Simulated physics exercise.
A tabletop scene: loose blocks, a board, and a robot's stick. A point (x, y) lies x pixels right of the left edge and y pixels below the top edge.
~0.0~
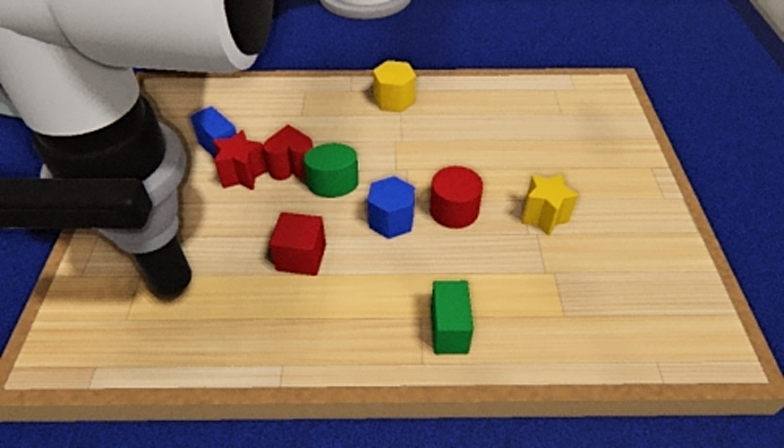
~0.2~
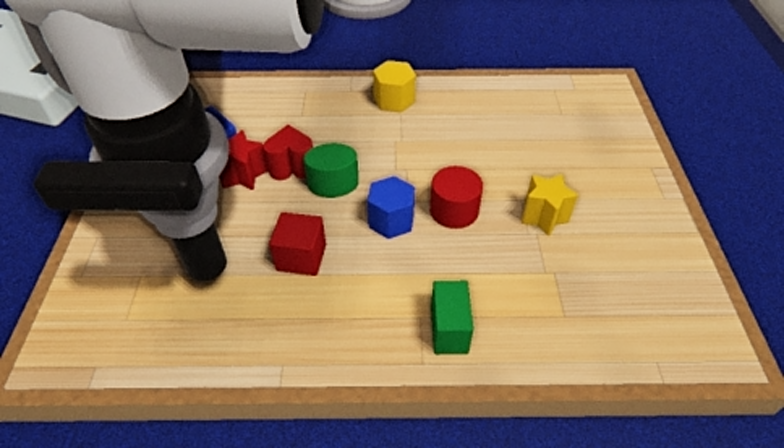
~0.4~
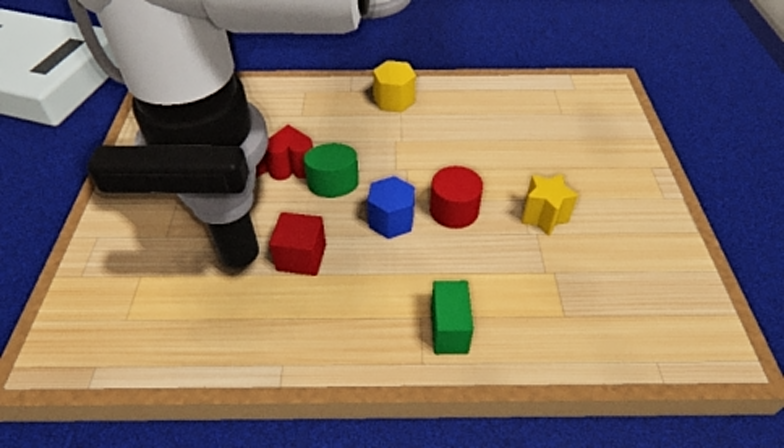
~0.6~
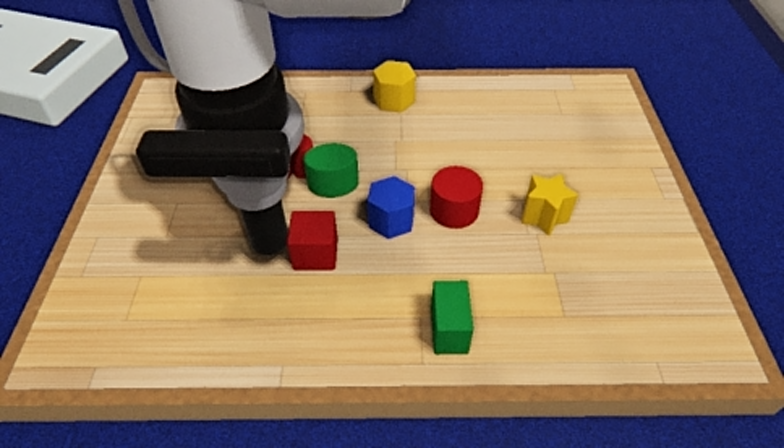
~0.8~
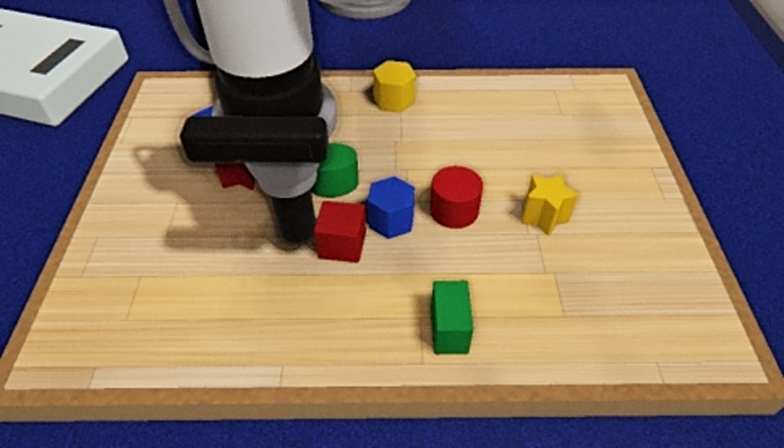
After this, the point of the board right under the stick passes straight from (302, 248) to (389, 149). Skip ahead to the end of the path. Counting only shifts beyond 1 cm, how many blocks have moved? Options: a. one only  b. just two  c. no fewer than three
Correct choice: B.
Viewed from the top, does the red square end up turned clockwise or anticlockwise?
Clockwise, from overhead.
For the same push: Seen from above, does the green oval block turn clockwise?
In short: No.
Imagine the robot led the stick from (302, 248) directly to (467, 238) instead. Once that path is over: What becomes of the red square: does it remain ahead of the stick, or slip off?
It stays ahead.
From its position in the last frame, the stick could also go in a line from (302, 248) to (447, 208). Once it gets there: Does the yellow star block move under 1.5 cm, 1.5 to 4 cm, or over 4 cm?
Ends under 1.5 cm away.
The first path, step by step. One third of the way, stick at (333, 192); red square at (355, 212), turned 30° clockwise.
Two thirds of the way, stick at (363, 158); green oval block at (338, 132), turned 60° anticlockwise; red square at (355, 212), turned 30° clockwise.
At the end, stick at (389, 129); green oval block at (341, 126), turned 85° anticlockwise; red square at (355, 212), turned 30° clockwise; blue hexagonal block still.
